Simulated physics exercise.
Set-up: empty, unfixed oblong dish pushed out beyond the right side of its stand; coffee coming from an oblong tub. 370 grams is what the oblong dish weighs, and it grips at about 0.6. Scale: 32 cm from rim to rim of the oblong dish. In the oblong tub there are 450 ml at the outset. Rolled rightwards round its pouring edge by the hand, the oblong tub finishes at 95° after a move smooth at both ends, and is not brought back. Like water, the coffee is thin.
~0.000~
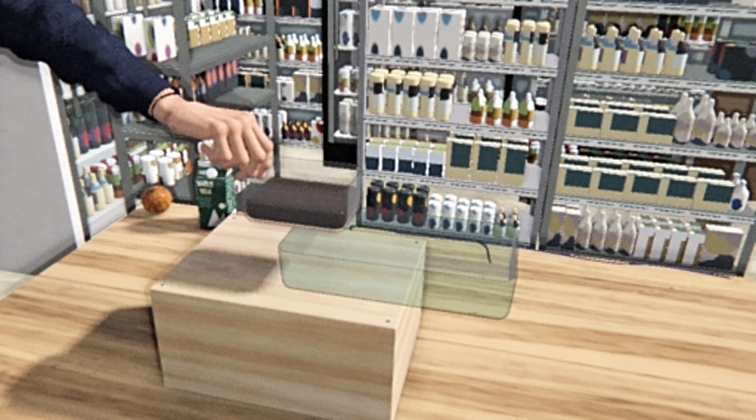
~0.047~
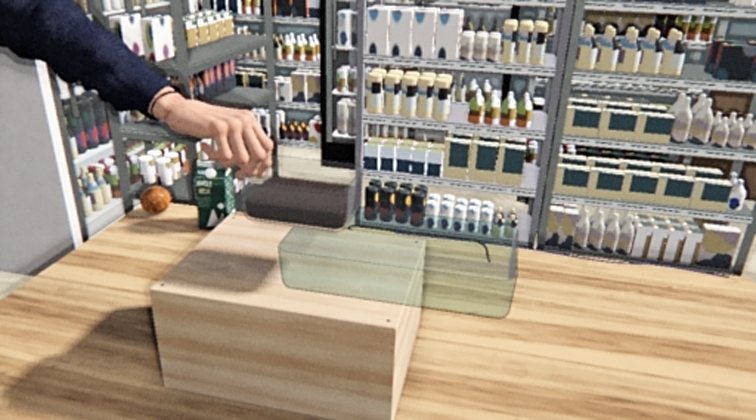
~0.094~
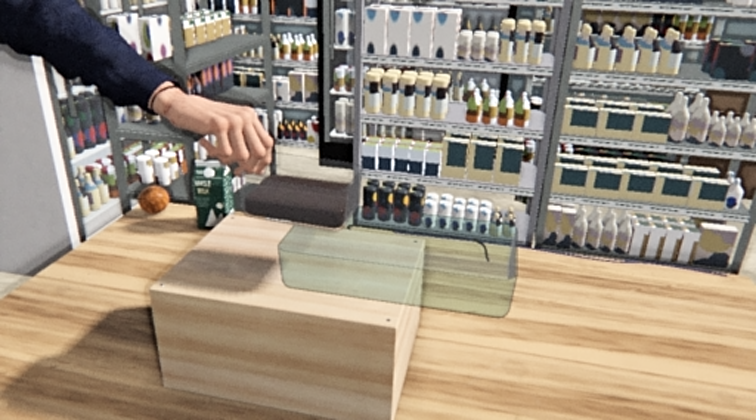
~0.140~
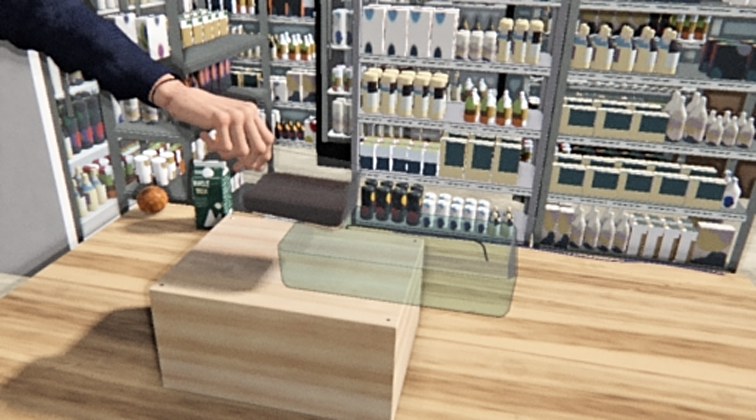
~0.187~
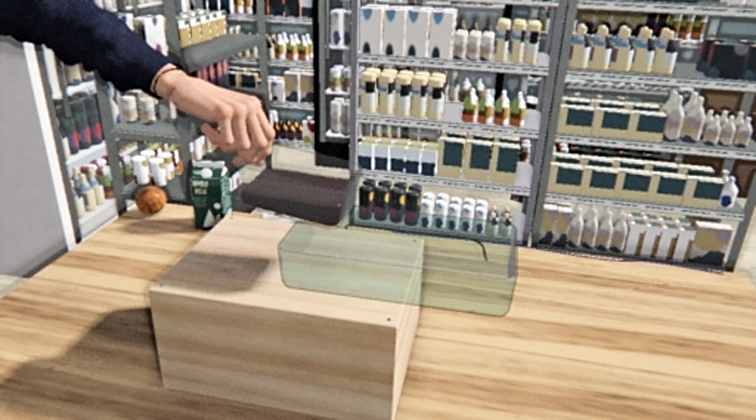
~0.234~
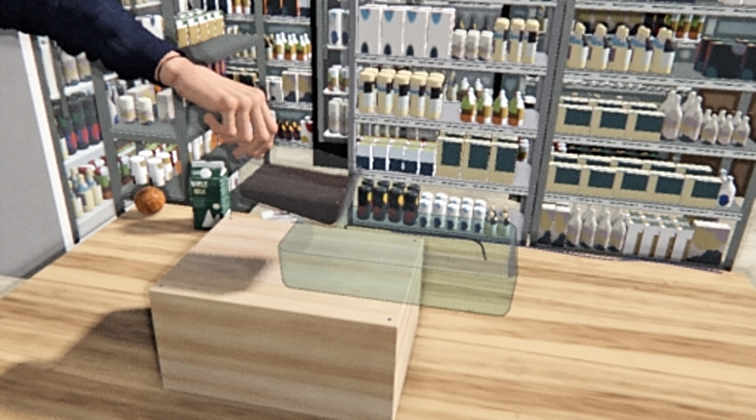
At the start, a hand reaches in from the left over a clear oblong tub of dark coffee, beside a wooden block and an empty, see-through greenish dish on a shop counter. The hand slowly tilts the tub slightly rightwards, its left side rising, while the block and dish stay still.
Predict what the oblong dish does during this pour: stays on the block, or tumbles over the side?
It stays on the block.
After 0.61 s the tilt is 65° and 59 per cent is still to pour; the oblong dish lies level with 5 per cent in it.
After 0.89 s the tilt is 92° and 17 per cent is still to pour; the oblong dish lies level with 66 per cent in it.
After 1.18 s the tilt is 95° and 3 per cent is still to pour; the oblong dish lies level with 92 per cent in it.
After 1.49 s the tilt is 95° and 0 per cent is still to pour; the oblong dish lies level with 96 per cent in it.
In the end the oblong dish lies level with 97 per cent in it.
